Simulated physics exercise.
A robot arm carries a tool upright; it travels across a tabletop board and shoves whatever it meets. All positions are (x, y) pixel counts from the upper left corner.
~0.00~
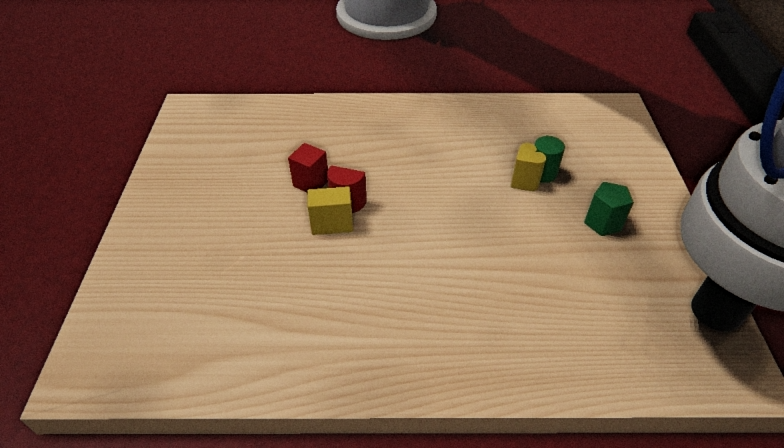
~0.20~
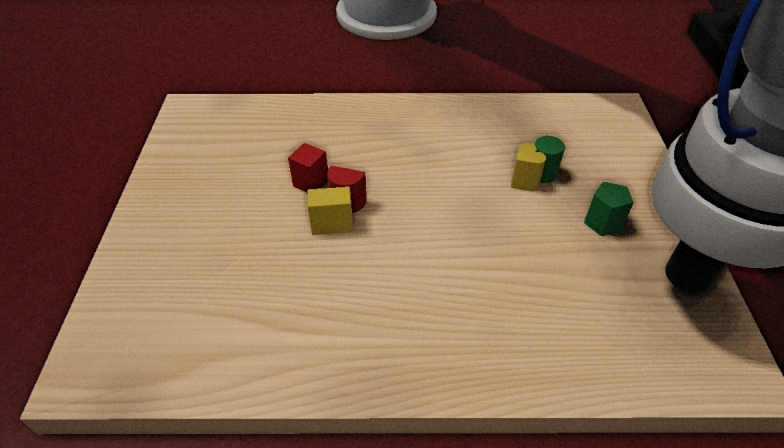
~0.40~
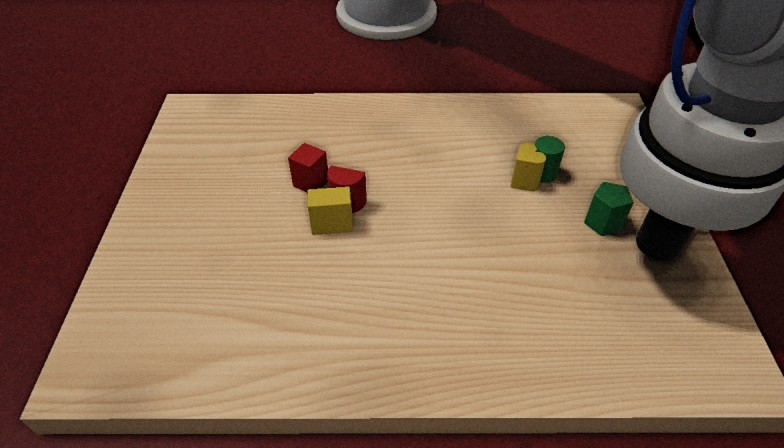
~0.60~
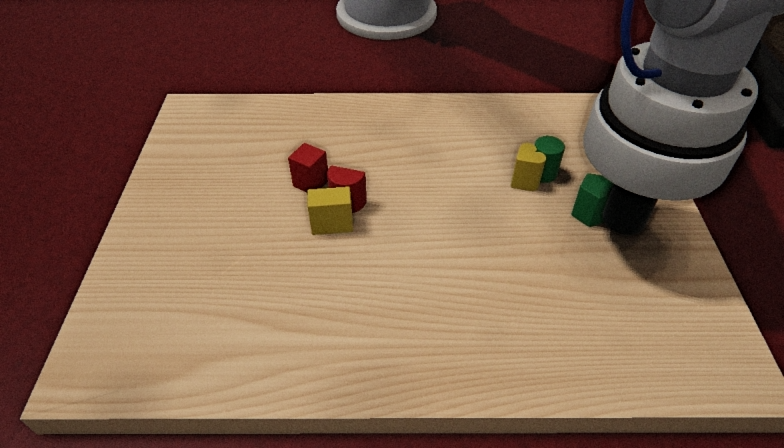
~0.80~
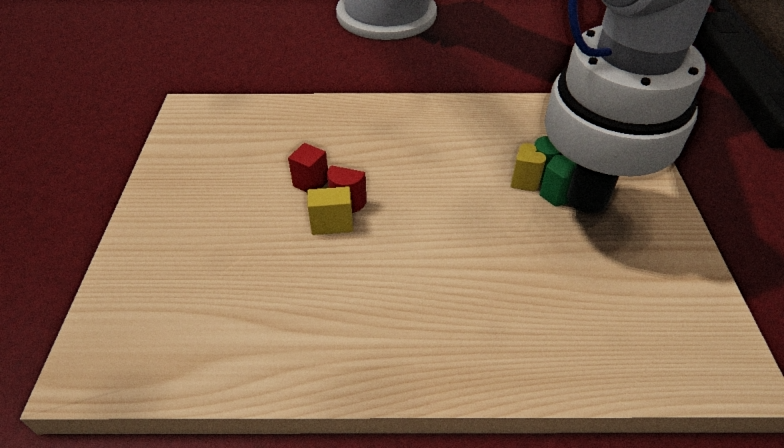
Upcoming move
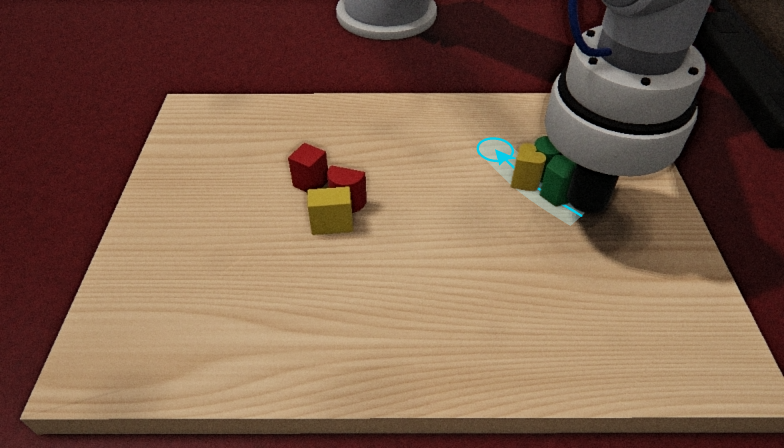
A robot arm moves in from the right and pushes the green pentagon up-left.
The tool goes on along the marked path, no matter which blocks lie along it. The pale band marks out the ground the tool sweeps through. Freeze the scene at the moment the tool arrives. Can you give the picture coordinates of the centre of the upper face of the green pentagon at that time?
My prediction: (475, 107).
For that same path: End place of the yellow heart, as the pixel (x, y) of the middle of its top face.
Its top middle is near (463, 128).
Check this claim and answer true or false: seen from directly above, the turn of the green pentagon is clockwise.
That statement is not accurate.
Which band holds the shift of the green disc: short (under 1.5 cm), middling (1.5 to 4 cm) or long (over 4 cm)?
Upwards of 4 cm.
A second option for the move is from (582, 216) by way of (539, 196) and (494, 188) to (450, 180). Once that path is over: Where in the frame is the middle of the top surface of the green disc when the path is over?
I'd guess (533, 129).
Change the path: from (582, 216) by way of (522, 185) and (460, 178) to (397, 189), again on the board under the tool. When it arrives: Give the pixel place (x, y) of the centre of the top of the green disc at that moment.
Its top face will be centred at roughly (528, 123).
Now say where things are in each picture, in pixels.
In the first picture, lower end of the tool (715, 313), tops of blocks, yellow heart (530, 153), green disc (550, 144), green pentagon (615, 194).
In the second picture, tool (688, 277), blocks as before.
In the third picture, tool (657, 246), blocks as before.
In the fourth picture, tool (623, 221), green pentagon (600, 185).
In the fifth picture, tool (587, 201), yellow heart (530, 153), green disc (550, 144), green pentagon (566, 165).
The drawn path runs from (582, 216) via (532, 183), ending at (495, 150).
The first path, step by step. One third of the way, tool (551, 179); yellow heart (497, 141), turned 20° anticlockwise; green disc (534, 128); green pentagon (529, 146).
Two thirds of the way, tool (521, 156); yellow heart (469, 131), turned 75° anticlockwise; green disc (528, 118); green pentagon (499, 126), turned 15° anticlockwise.
At the end, tool (498, 135); yellow heart (463, 128), turned 110° anticlockwise; green disc (523, 109); green pentagon (475, 107), turned 30° anticlockwise.
